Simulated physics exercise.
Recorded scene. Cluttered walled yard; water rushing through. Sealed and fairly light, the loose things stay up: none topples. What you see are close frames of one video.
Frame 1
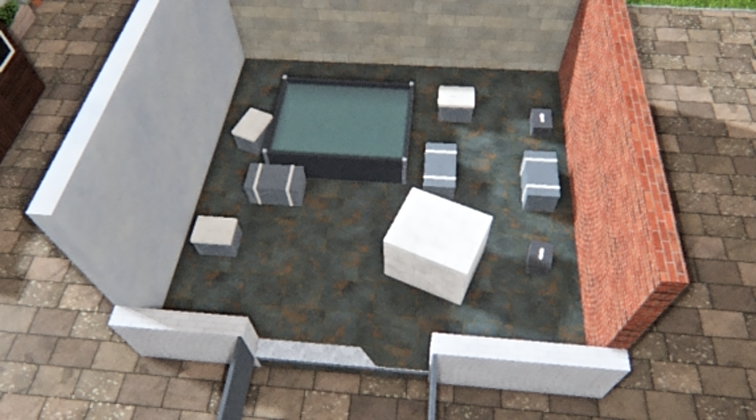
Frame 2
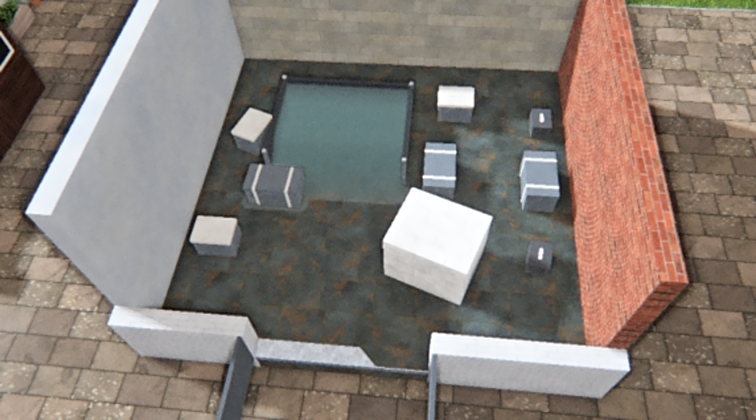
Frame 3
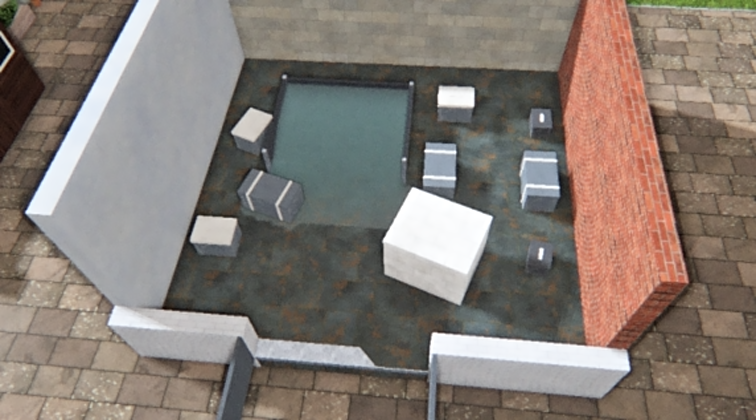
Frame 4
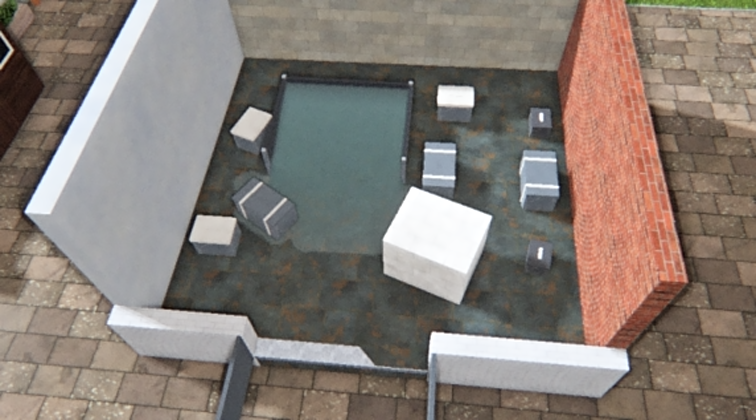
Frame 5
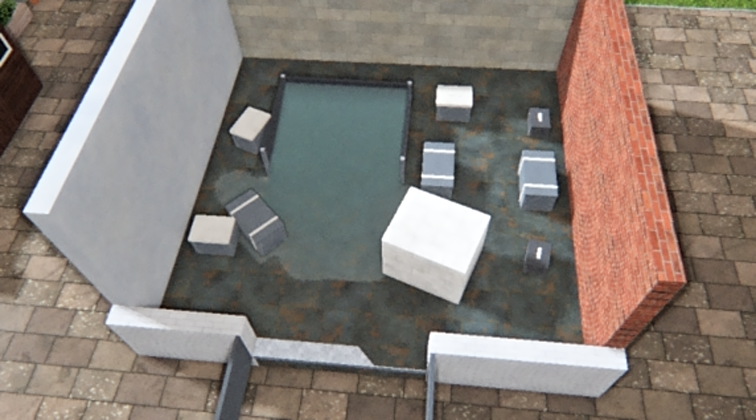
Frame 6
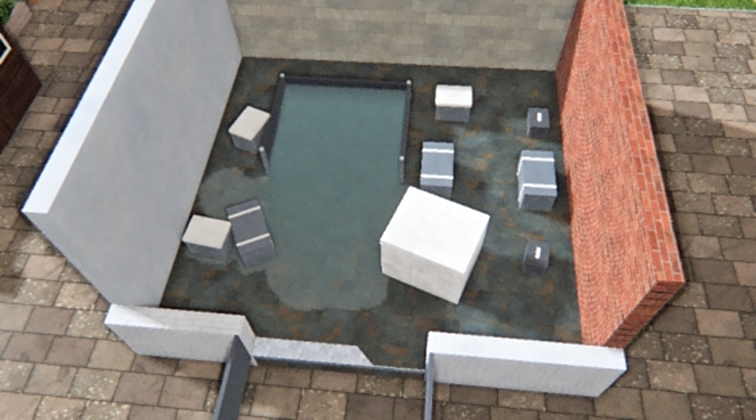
Water spills from the dark-framed pool at the back of a walled yard and spreads across the floor toward the front, between scattered boxes and a large white block. A grey strapped trunk near the pool's left corner turns and slides forward, ending beside a small pale-topped chest, which shifts slightly left.
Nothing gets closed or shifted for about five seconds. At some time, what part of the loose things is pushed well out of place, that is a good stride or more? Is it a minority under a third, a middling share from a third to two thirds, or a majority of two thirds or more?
It stays below a third.
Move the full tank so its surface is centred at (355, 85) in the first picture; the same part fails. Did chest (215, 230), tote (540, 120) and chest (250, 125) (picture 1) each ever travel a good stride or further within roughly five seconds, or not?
Well, the first one got driven a long way, the second didn't get far, and the third didn't get far.
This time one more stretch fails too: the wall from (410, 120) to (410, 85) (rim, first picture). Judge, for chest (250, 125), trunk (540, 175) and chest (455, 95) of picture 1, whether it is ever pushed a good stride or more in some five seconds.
Fell short, went past that, went past that.
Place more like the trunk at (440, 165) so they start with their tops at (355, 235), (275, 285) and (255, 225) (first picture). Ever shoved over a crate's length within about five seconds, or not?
First driven off; second driven off; third driven off.
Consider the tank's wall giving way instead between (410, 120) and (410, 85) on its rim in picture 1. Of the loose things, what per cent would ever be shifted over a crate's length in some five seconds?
Roughly 40 %.
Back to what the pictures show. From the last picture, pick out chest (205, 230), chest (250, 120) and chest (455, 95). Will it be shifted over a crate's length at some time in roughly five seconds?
Object by object as listed: Got well clear, then kept nearby, then kept nearby.
A moment on, 1 of 8 are well off their spots; 0 afloat.
Next, 2 of 8 are well off their spots; 1 afloat.
Later, 1 of 8 are well off their spots; 2 afloat.
In the end, 1 of 8 are well off their spots, and 2 have been at some point; 1 afloat.
